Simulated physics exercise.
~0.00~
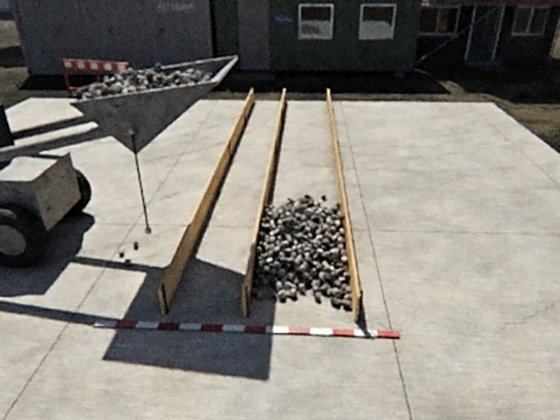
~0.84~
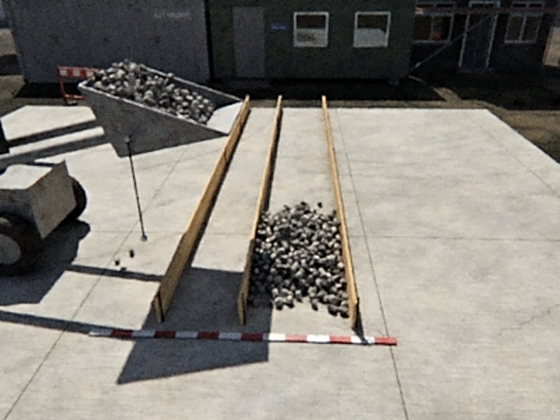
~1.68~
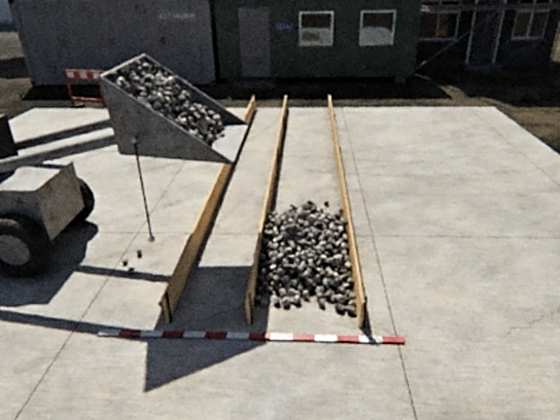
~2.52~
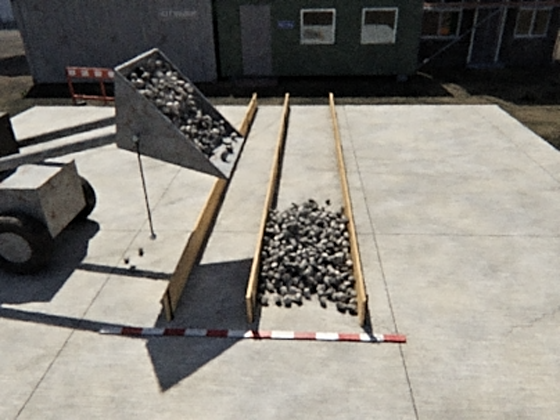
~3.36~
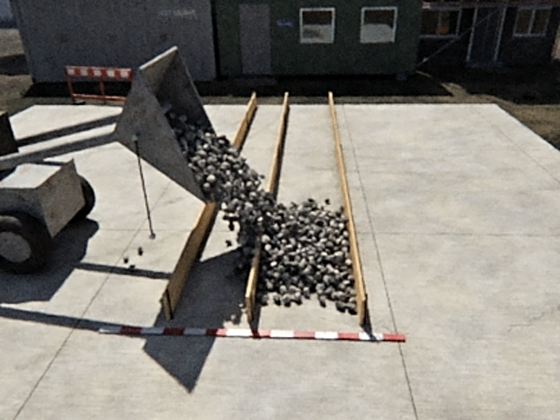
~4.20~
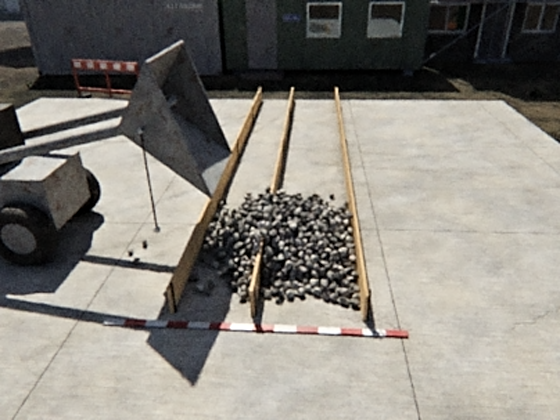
A loader's grey steel bucket, heaped with dark stones, tips down to the right, pauses briefly, then tips steeply and pours its load between the wooden boards, where the stones spread across the near bay and over the middle board onto the earlier pile, leaving the bucket empty.
